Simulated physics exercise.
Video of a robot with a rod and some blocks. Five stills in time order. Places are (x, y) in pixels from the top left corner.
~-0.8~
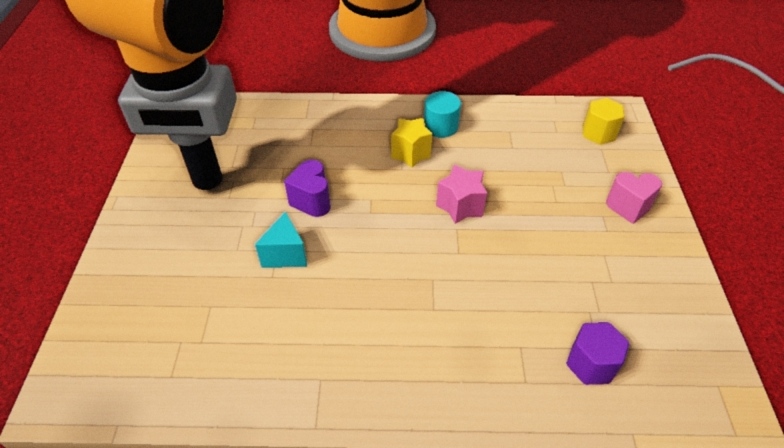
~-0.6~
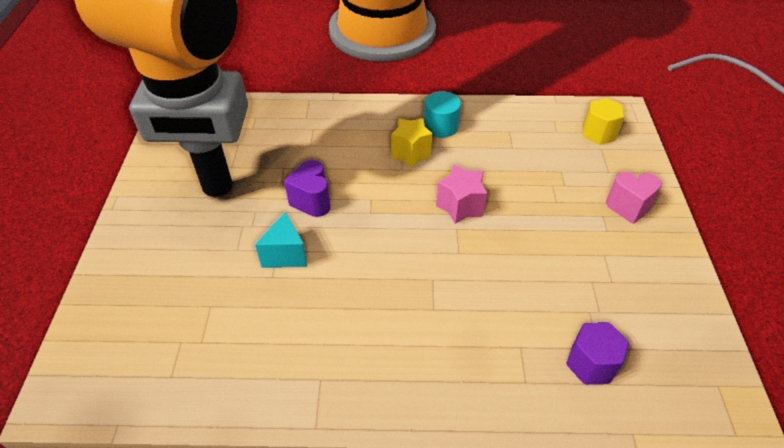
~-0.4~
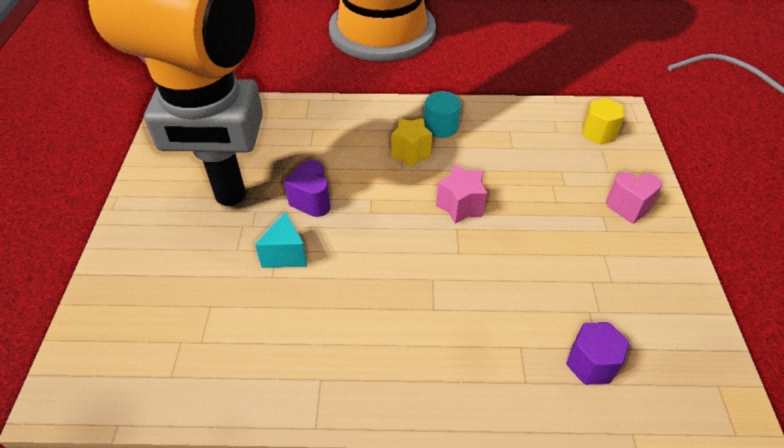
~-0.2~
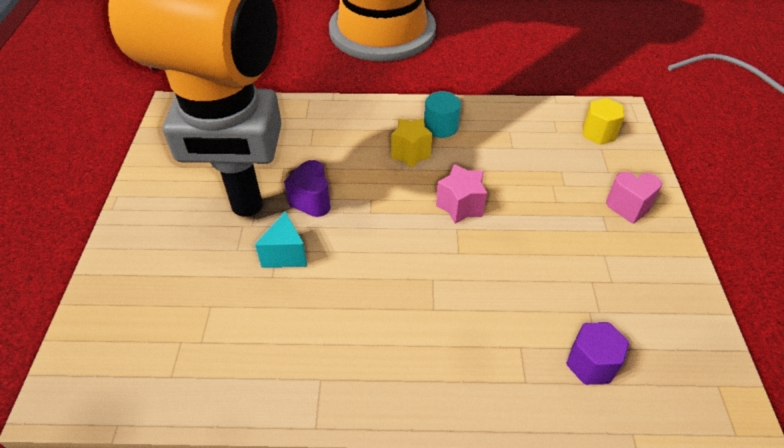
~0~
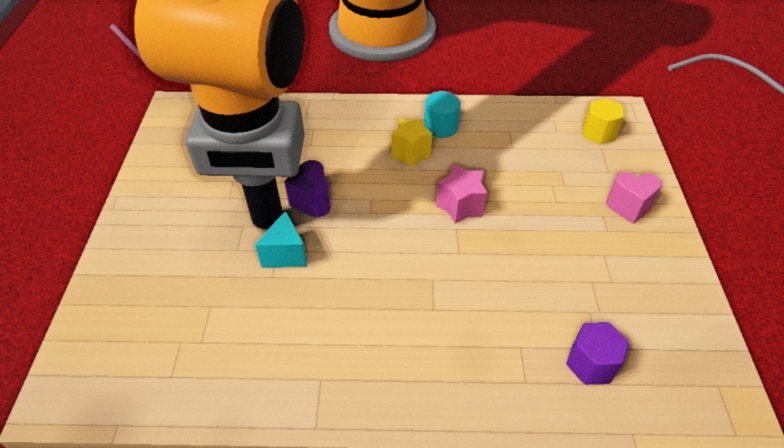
An orange robot arm moved its black rod a short way right and toward the viewer, nearing the turquoise triangle beside the purple heart, while all the colourful blocks on the wooden board stayed still.
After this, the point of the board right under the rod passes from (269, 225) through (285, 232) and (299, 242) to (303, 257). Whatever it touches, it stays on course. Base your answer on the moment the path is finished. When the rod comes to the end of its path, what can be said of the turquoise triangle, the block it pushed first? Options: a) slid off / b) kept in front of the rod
The one that fits is b, kept in front of the rod.
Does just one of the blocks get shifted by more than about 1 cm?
That would be a yes.
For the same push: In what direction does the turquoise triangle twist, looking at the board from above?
Turns clockwise.
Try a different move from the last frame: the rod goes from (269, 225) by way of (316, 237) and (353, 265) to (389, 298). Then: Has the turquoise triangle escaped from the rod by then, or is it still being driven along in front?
My answer is that the turquoise triangle has slipped off.
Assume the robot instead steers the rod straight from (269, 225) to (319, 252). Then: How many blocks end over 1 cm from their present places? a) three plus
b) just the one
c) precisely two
b.
On the path given first. Halfway along, rod (292, 230); turquoise triangle (286, 238), turned 35° clockwise.
At the end, rod (301, 250); turquoise triangle (285, 257), turned 75° clockwise; purple heart in place.
